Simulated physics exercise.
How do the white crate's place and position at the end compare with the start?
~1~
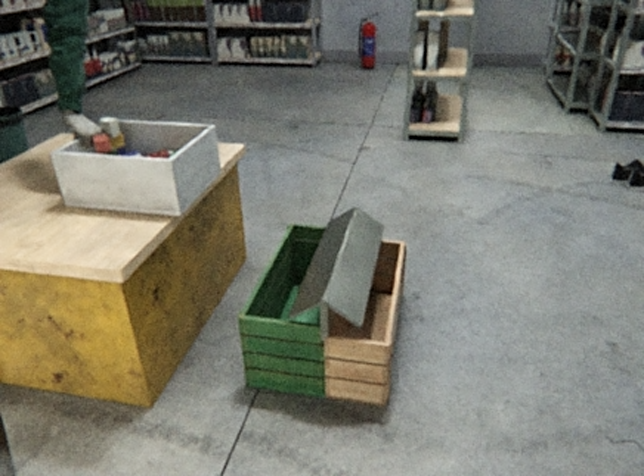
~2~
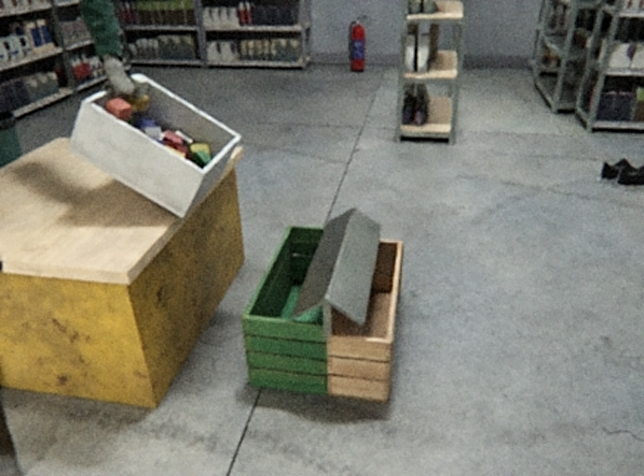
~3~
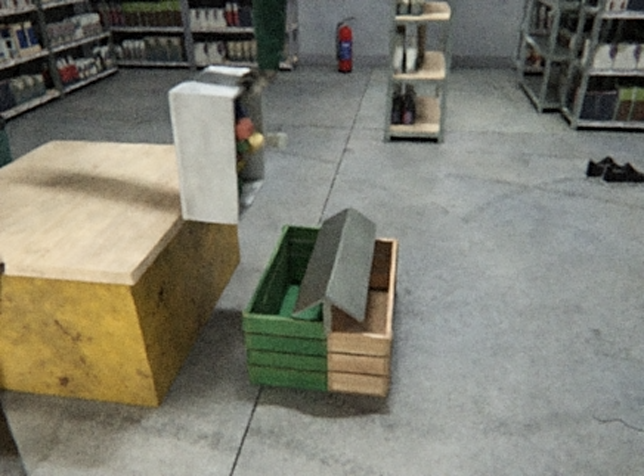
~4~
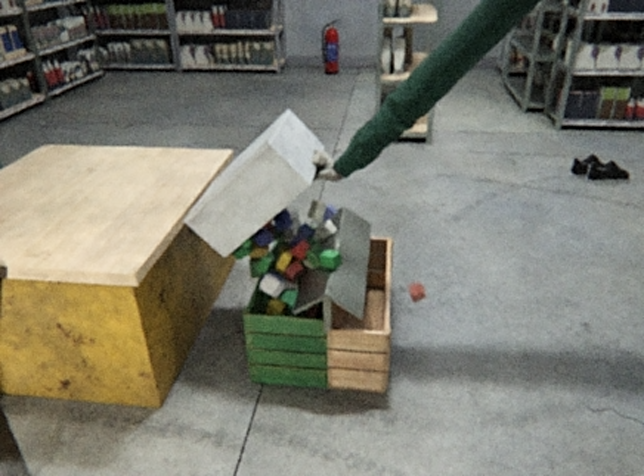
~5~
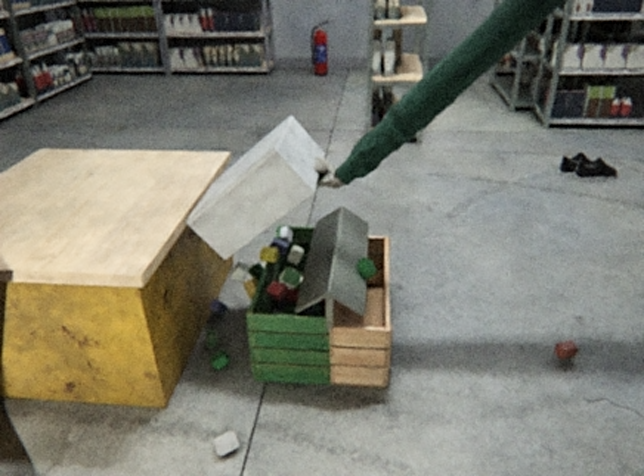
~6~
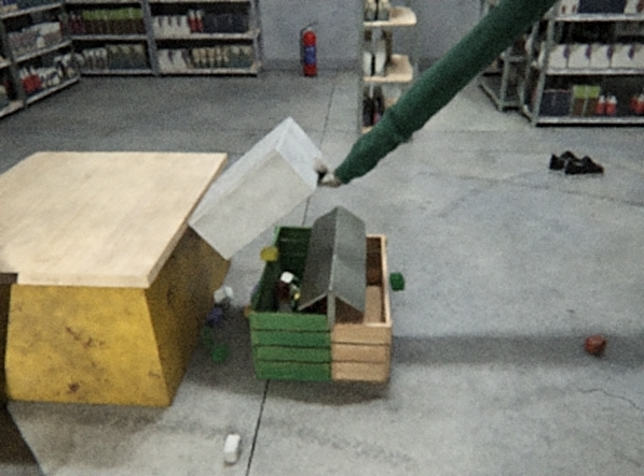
At the start the white crate sits upright on top of the bench, but at the end it is farther right, held tipped over past the bench's edge above the green tub's left side.
In a concrete-floored storeroom lined with stocked shelves, seen from slightly above, a white crate of colourful toy bricks sits on a yellow bench with a pale wooden top at left. Right of the bench stand a green tub and a wooden box, with a grey steel ridge over the wall between them. A green arm lifts and tips the crate over the bench's front edge. The bricks spill in a cluster, mostly into the green tub. Some drop to the floor beside the bench, while a red one lands far right. The arm holds the crate overturned as the spill thins out.
